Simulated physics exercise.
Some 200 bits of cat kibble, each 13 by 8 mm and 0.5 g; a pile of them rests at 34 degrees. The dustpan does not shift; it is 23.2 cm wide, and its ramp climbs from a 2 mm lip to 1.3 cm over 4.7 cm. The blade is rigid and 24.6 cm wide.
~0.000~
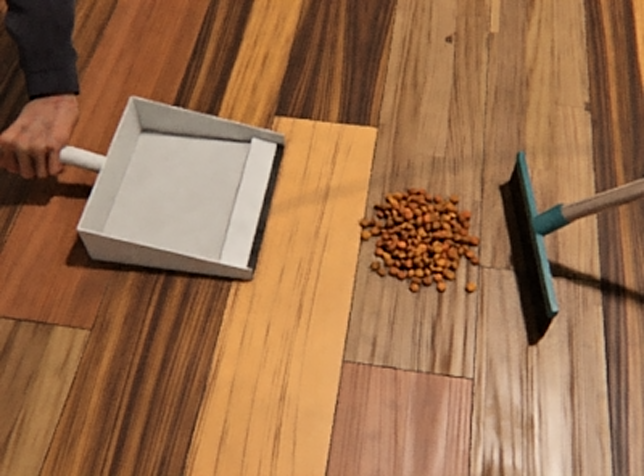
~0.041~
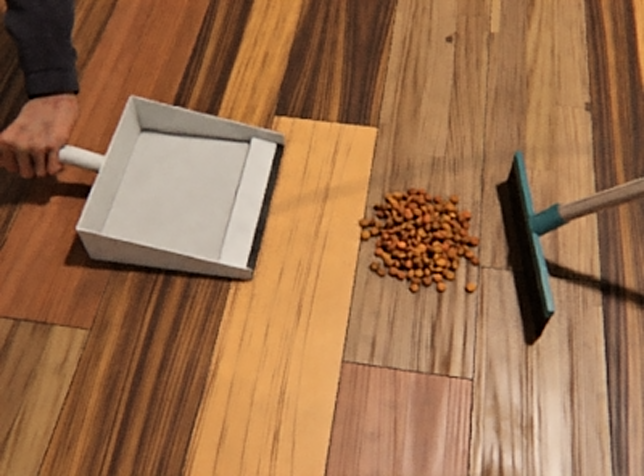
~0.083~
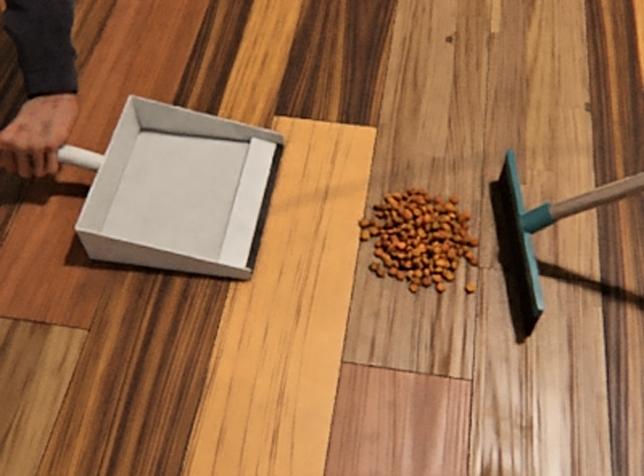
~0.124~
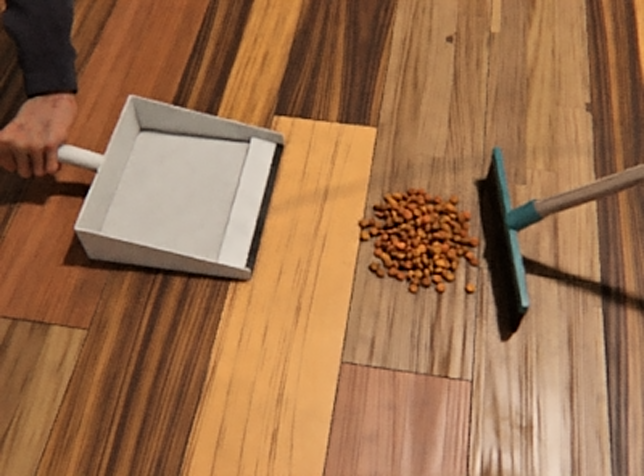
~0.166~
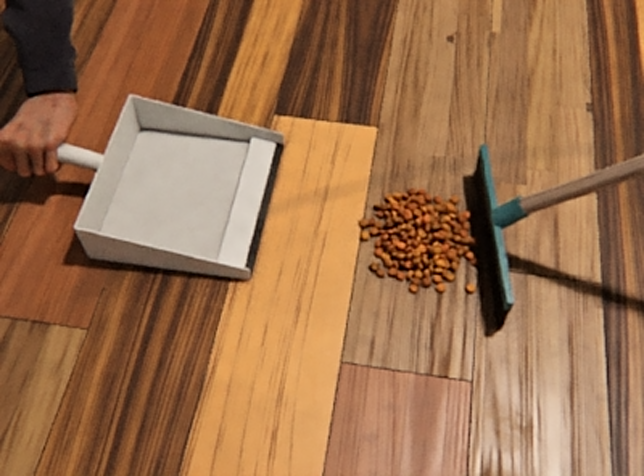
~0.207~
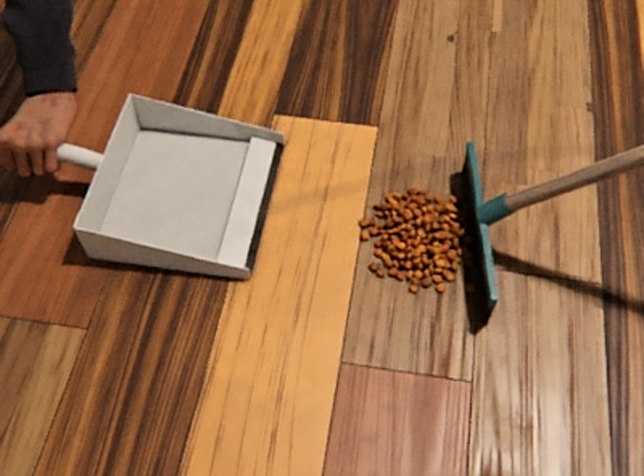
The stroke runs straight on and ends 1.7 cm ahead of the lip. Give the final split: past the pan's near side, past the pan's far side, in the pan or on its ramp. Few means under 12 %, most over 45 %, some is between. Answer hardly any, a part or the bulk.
Near side: Hardly any, far side: Hardly any, pan: A part.
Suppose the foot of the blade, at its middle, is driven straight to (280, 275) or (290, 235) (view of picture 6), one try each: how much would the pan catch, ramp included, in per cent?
Some 30 and 35 per cent.
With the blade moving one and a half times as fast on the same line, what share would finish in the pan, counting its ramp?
Then about 30 per cent.
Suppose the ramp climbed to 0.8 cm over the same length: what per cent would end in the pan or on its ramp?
In that case some 30 per cent.
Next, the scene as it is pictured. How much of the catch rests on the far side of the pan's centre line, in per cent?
Some 60 per cent.
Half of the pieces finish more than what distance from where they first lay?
About 20 cm.
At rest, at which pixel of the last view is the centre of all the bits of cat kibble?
Around (274, 212).
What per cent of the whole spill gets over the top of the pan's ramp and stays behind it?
About 0 per cent.
Then, at 0.48 s, middle of the blade 16 cm from the lip; 0 % over the lip, far side 0 %, near side 0 %.
After 0.66 s, middle of the blade 8 cm from the lip; 0 % over the lip, far side 0 %, near side 5 %.
After 0.96 s, middle of the blade 4 cm from the lip; 25 % over the lip, far side 0 %, near side 5 %.
In the end, at 1.3 s, near side 5 %, far side 0 %, pan 25 %, in front of the lip or behind the blade 65 %.
